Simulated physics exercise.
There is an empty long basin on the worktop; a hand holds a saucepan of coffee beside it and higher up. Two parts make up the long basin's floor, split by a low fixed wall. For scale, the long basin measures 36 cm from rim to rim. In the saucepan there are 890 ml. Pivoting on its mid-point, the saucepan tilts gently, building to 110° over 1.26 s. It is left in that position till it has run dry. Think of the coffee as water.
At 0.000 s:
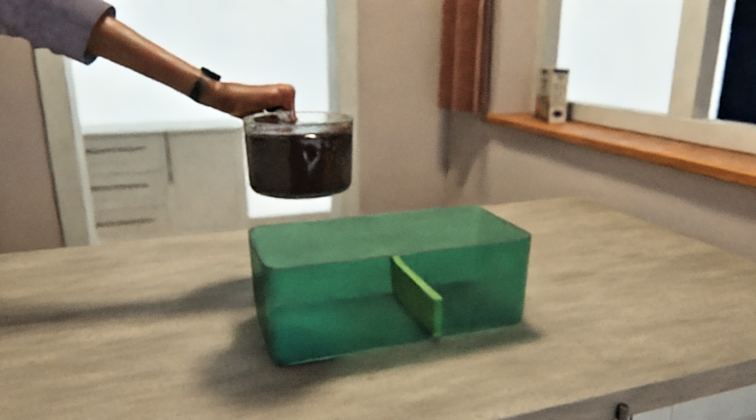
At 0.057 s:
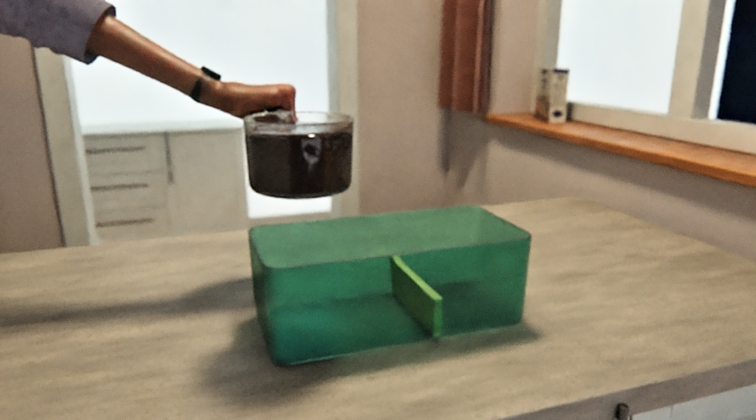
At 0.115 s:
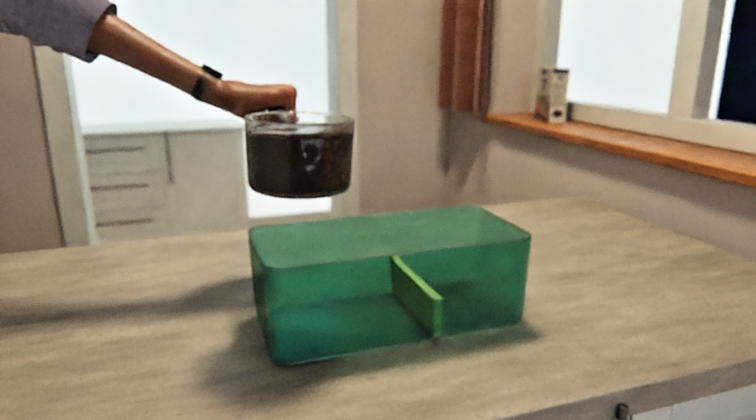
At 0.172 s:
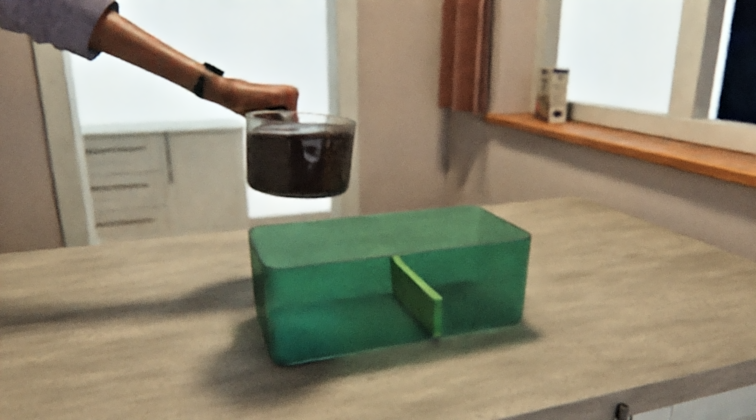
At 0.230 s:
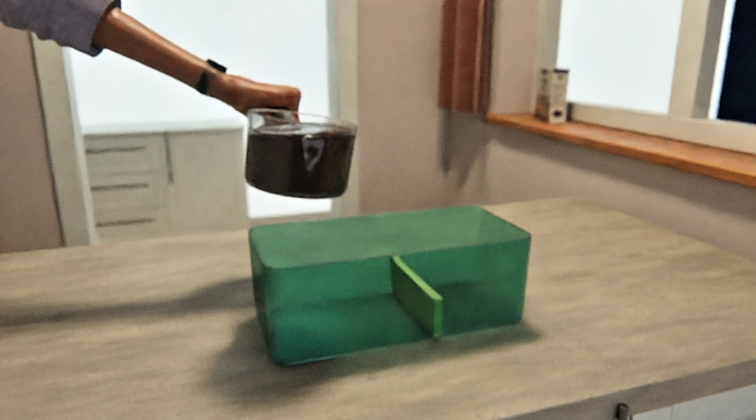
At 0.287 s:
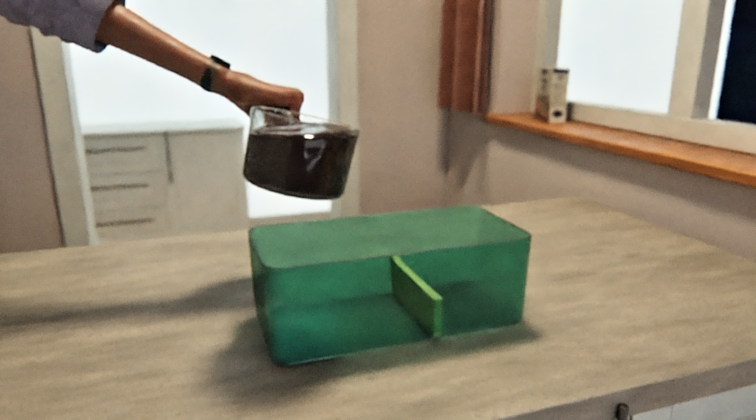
In a kitchen, a hand gently tilting a clear saucepan of dark coffee rightward above an empty green basin with a divider.
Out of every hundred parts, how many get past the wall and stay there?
About 25 out of 100.
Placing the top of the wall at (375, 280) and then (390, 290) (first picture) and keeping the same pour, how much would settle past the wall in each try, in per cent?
80 % and 65 %.
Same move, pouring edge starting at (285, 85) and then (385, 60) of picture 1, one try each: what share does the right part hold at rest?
I'd expect close to 5 per cent and then close to 90 per cent.
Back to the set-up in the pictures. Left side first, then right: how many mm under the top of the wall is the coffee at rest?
Noted: Left near 34 mm, right near 44 mm.
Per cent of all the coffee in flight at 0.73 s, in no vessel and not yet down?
I'd say close to 24 per cent.
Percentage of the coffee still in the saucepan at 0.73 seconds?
60 %.
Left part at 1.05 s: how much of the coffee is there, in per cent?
Left share: Approx. 56 %.
After 0.73 s the tilt is 68° and 60 per cent is still to pour, 12 is left of the wall and 4 right of it.
After 1.05 s the tilt is 103° and 11 per cent is still to pour, 56 is left of the wall and 25 right of it.
After 1.39 s the tilt is 110° and 0 per cent is still to pour, 74 is left of the wall and 25 right of it.
After 1.76 s the tilt is 110° and 0 per cent is still to pour, 74 is left of the wall and 25 right of it.
In the end 74 per cent lies left of the wall, 25 right of it and 1 outside.
